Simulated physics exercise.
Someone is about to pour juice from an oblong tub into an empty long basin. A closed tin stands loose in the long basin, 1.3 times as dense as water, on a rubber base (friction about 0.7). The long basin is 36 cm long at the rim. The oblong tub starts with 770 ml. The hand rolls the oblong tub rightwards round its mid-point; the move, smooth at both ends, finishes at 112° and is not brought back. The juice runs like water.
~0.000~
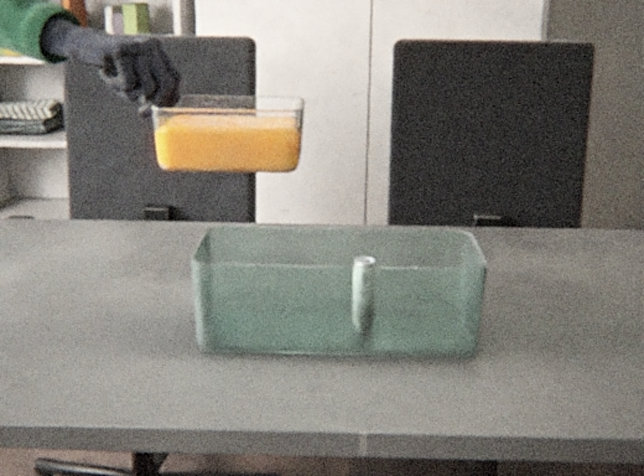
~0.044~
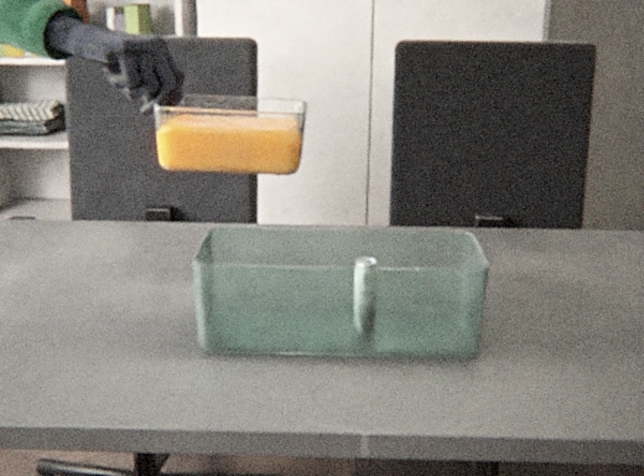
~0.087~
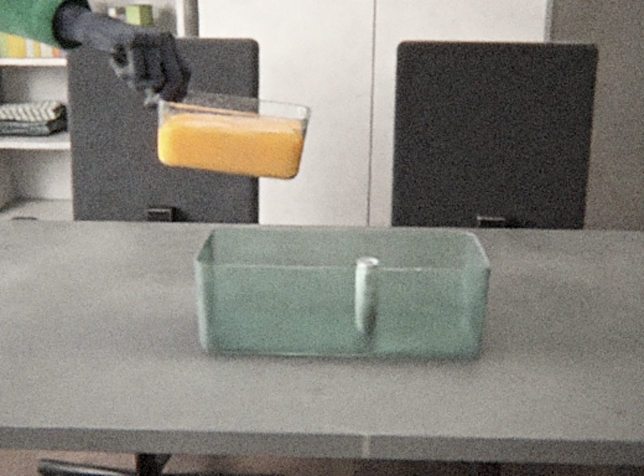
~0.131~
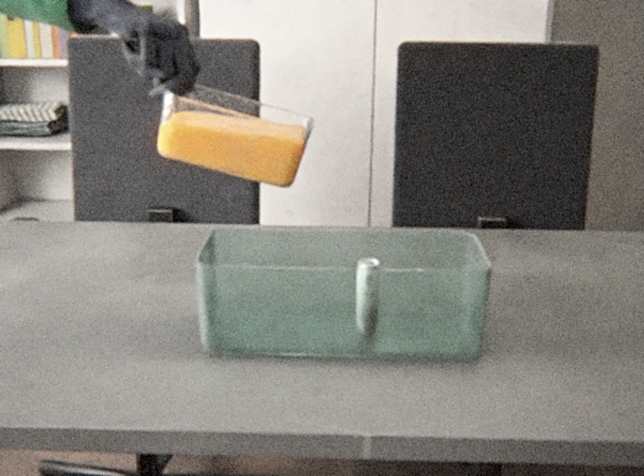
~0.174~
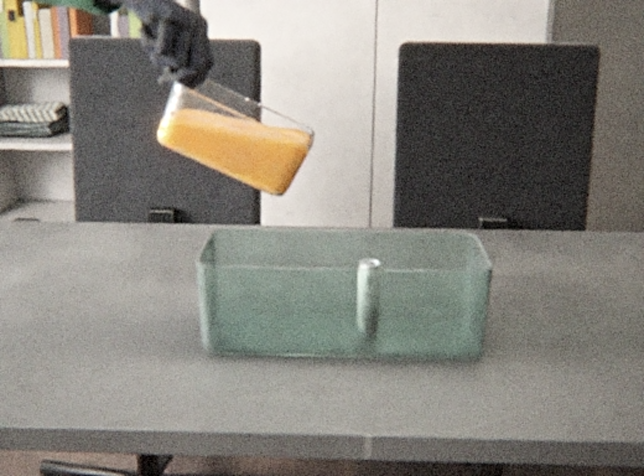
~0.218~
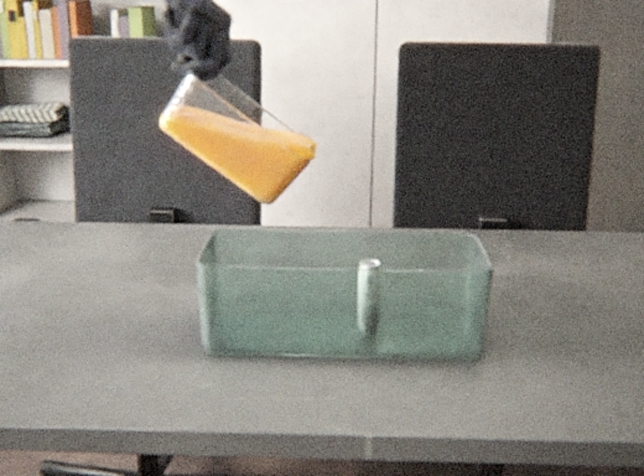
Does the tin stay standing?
It topples.
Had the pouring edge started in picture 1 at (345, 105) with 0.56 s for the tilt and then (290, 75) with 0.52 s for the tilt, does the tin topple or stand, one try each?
First it keeps standing; then it falls.
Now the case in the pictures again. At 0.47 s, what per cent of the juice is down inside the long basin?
About 52 per cent.
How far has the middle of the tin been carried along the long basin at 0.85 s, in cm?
About 7 cm.
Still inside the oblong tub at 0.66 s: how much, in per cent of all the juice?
Some 1 per cent.
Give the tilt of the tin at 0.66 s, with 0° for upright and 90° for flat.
Near 25° from upright.
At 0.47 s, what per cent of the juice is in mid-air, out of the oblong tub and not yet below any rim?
Some 38 per cent.
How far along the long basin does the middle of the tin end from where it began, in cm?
About 8.0 cm.
By 0.47 s the tilt is 105° and 10 per cent is still to pour; the tin stands where it began.
By 0.66 s the tilt is 112° and 1 per cent is still to pour; the tin leans 23°.
By 0.85 s the tilt is 112° and 0 per cent is still to pour; the tin lies on its side.
By 1.06 s the tilt is 112° and 0 per cent is still to pour; the tin lies on its side.
At rest the tin lies on its side.
